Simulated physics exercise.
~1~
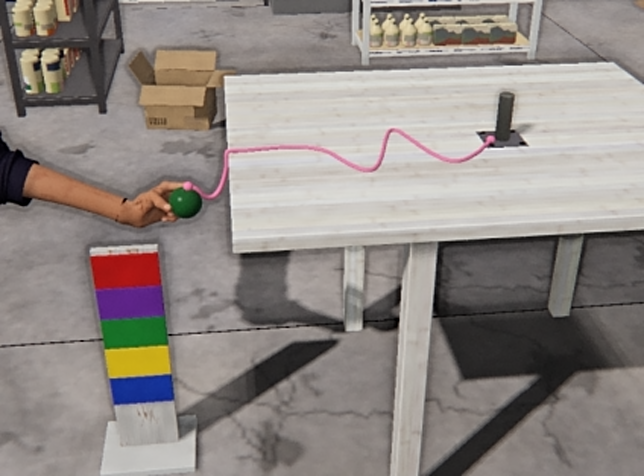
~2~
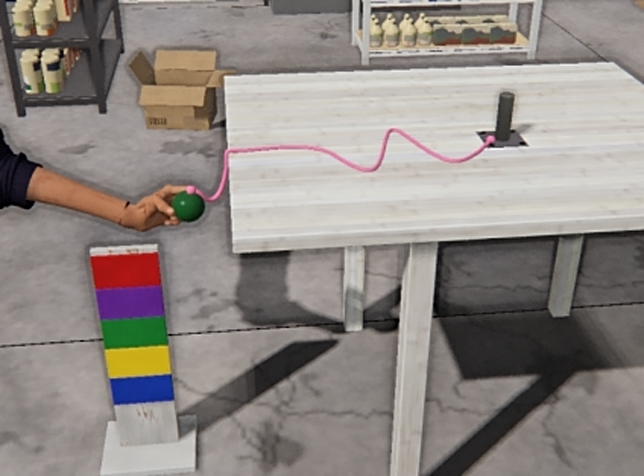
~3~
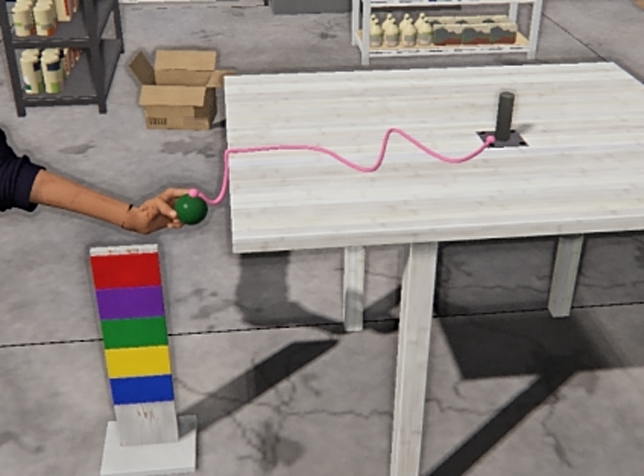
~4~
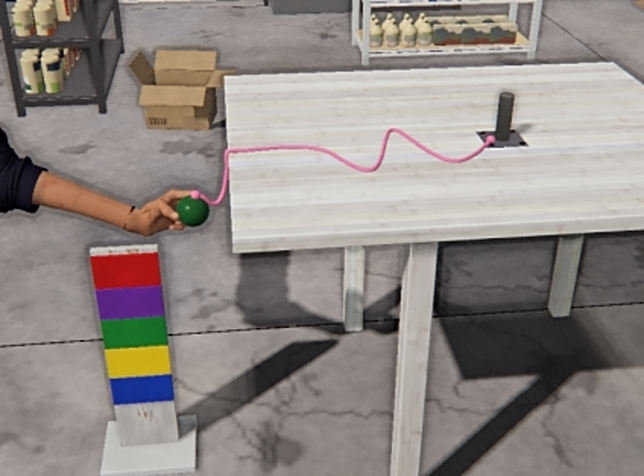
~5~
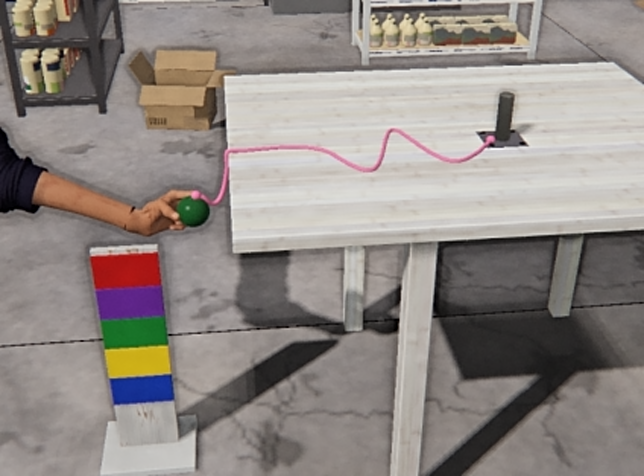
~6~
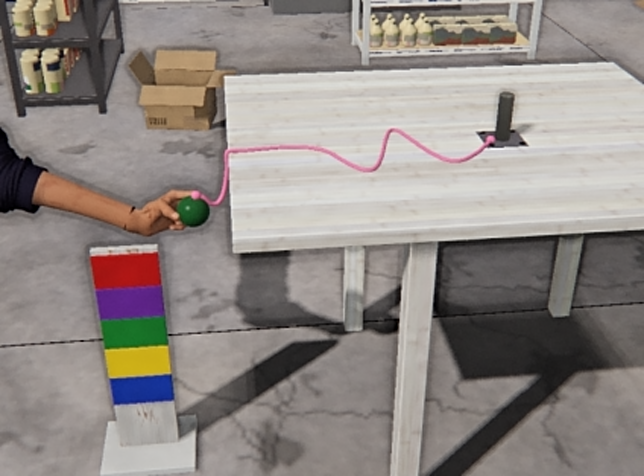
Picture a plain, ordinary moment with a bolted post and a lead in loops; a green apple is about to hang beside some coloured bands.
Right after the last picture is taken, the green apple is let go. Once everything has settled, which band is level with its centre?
The blue band.
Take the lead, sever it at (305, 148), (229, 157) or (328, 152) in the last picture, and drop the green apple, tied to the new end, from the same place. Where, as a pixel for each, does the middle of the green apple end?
Case by case: Close to (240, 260), (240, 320) and (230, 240).
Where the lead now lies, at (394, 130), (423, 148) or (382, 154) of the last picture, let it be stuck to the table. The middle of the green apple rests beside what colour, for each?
In order: Green; yellow; purple.
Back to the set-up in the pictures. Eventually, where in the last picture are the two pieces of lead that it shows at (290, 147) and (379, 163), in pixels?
You'll find the first mark at (234, 253) and the second mark at (240, 154).
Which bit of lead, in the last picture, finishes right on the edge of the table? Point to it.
It's the one at (375, 168).
Early on, apple near (230, 360); level with yellow.
Midway, apple near (248, 369); level with blue.
Finally, apple near (243, 374); level with blue. At blue.
